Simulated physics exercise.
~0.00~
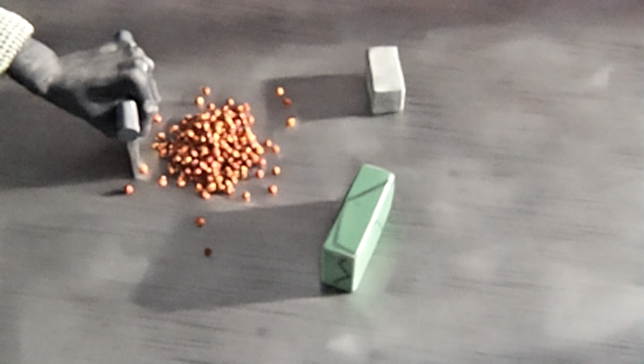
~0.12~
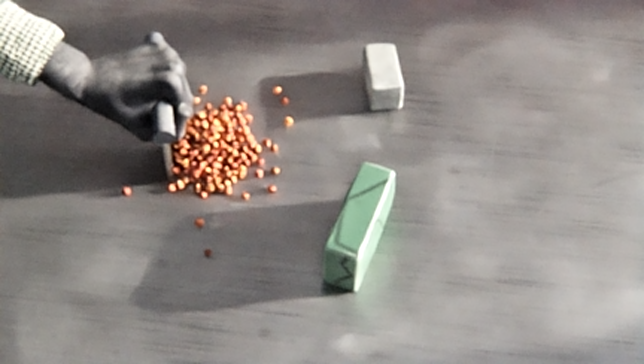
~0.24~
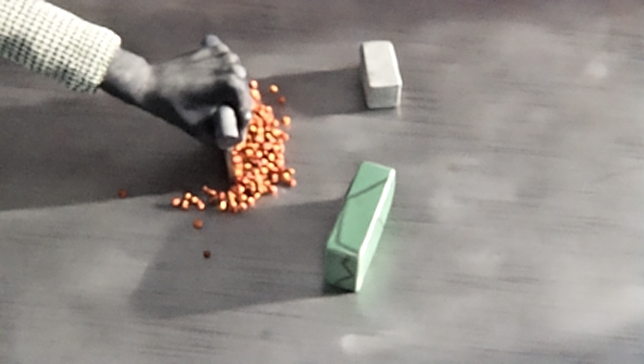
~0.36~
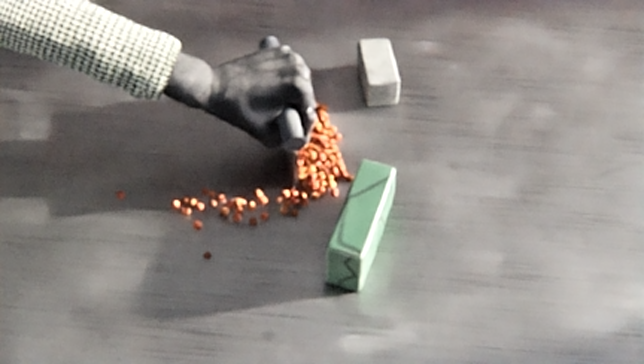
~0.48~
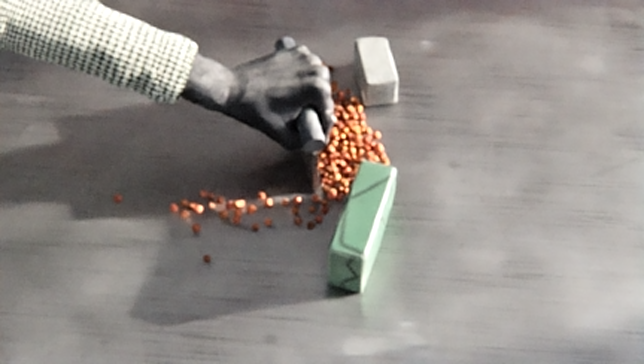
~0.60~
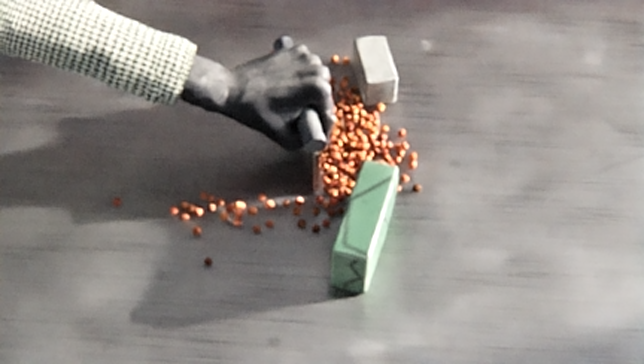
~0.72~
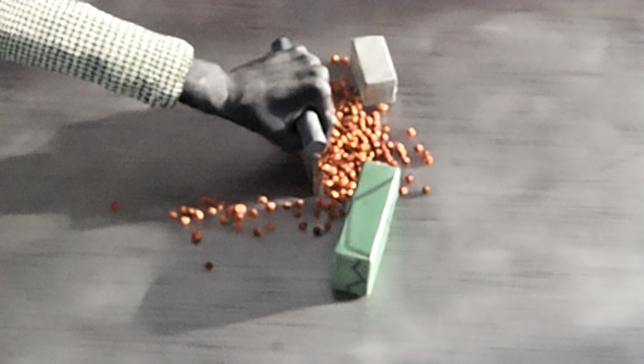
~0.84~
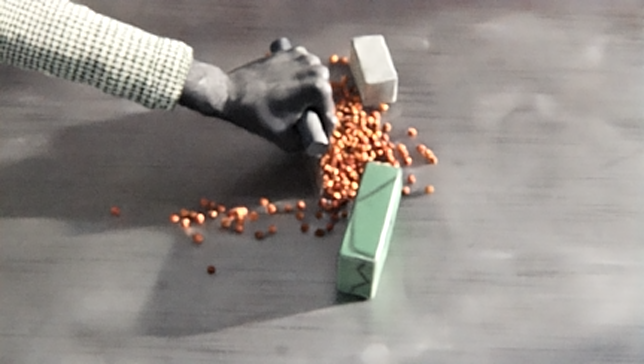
The clip shows a dark hand in a pale knitted sleeve pushing a scraper rightward through a heap of small orange pellets toward a green block and a grey block, then stopping, with most pellets piled before the blocks and some spilling through the gap.
